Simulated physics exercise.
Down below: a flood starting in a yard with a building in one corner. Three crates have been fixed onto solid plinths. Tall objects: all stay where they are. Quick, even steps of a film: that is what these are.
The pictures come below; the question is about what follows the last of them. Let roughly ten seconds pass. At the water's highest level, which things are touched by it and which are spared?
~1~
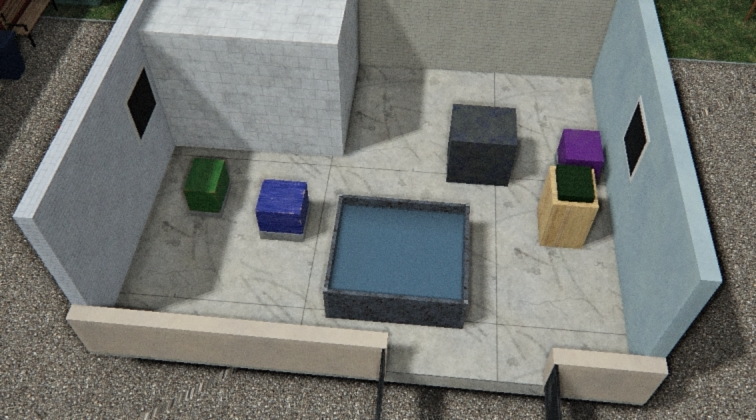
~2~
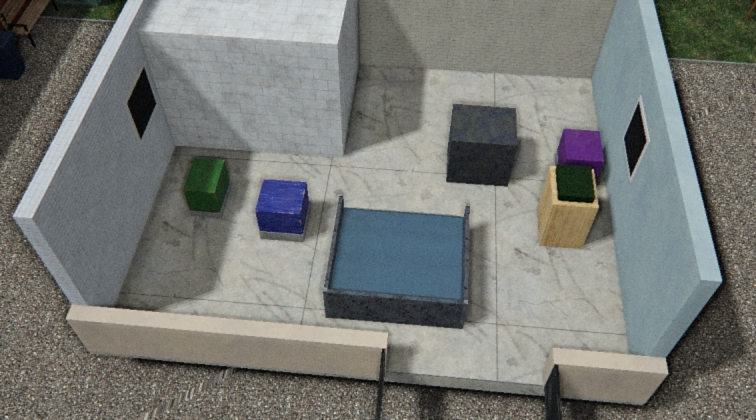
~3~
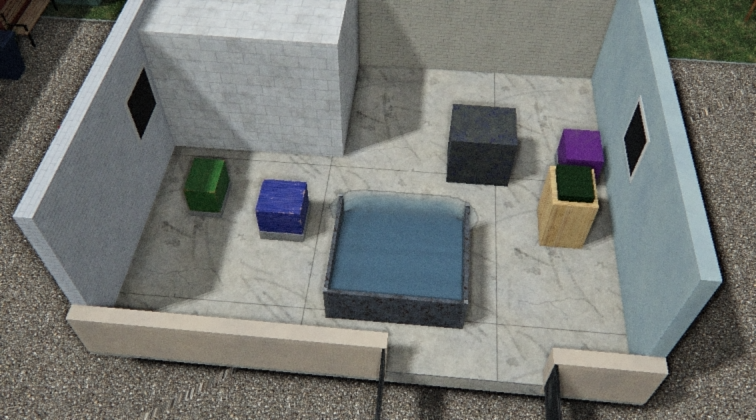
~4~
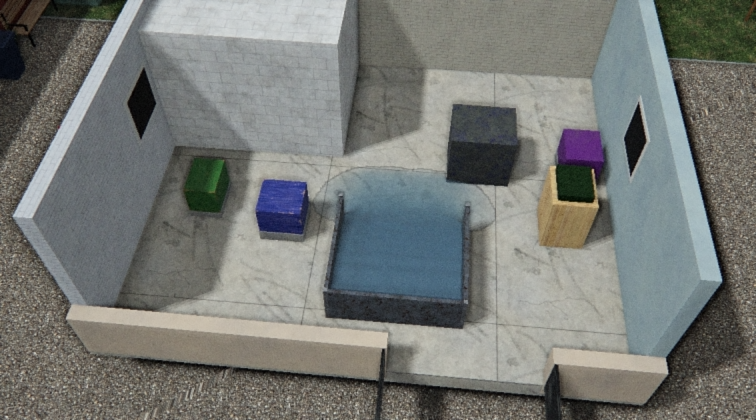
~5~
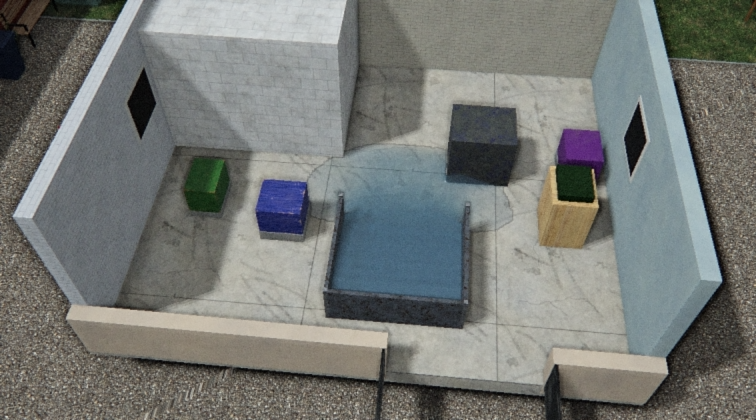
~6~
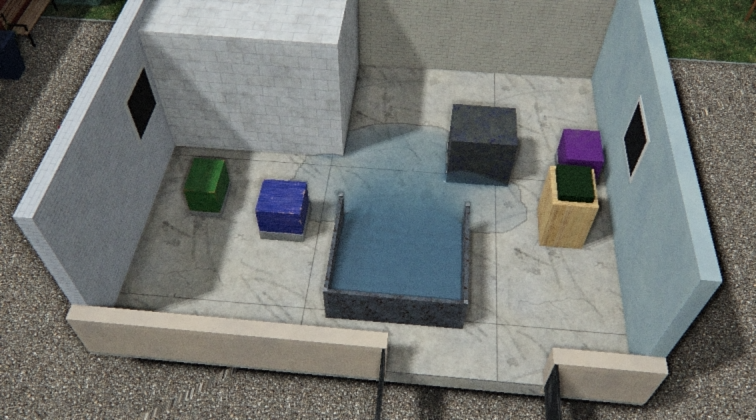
Going through them: The purple crate is touched; the blue crate is spared; the green crate is spared.
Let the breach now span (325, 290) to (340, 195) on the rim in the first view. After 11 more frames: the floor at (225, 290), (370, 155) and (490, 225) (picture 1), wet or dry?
One after the other: Awash, covered, clear.
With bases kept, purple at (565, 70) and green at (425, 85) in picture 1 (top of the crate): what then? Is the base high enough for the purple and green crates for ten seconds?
Purple crate: Is overtopped. Green crate: Is overtopped.
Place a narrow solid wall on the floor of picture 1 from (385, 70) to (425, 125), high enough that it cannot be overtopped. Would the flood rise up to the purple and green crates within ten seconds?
Purple: Untouched, green: Reached.
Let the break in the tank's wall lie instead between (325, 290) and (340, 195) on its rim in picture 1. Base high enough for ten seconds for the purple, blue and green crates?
In short: Purple remains dry; blue gets wet; green takes water.
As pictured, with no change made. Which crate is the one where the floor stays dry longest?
Coming in last, the green-painted one.
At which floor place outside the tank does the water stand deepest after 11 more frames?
Deepest spot: Around (362, 72).
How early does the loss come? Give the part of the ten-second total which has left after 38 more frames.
Somewhere around 15 per cent, I'd say.
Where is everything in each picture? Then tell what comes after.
The water tank at (400, 249) is whole and still, in the first picture.
Water pours out on the water tank's far side and has run to a hidden place, in the second picture.
The front is at (335, 209), out from the gap on the water tank's far side, in the third picture.
The front is at (329, 187), out from the gap on the water tank's far side, in the fourth picture.
Water pours out on the water tank's far side and has run to (344, 155), in the fifth picture.
The front is at (374, 127), out from the gap on the water tank's far side, in the sixth picture.
A moment on, water covers 30 % of the floor; the purple crate water round its plinth, the blue crate water round its plinth, the green crate not reached.
Next, water covers 40 % of the floor; the purple crate water round its plinth, the blue crate water round its plinth, the green crate water round its plinth.
Then, water covers 60 % of the floor; the purple crate water round its plinth, the blue crate water round its plinth, the green crate water round its plinth.
Later, water covers 85 % of the floor; the purple crate water round its plinth, the blue crate water round its plinth, the green crate water round its plinth.
In the end, water covers 95 % of the floor; the purple crate was topped, the blue crate stayed above the water, the green crate stayed above the water.
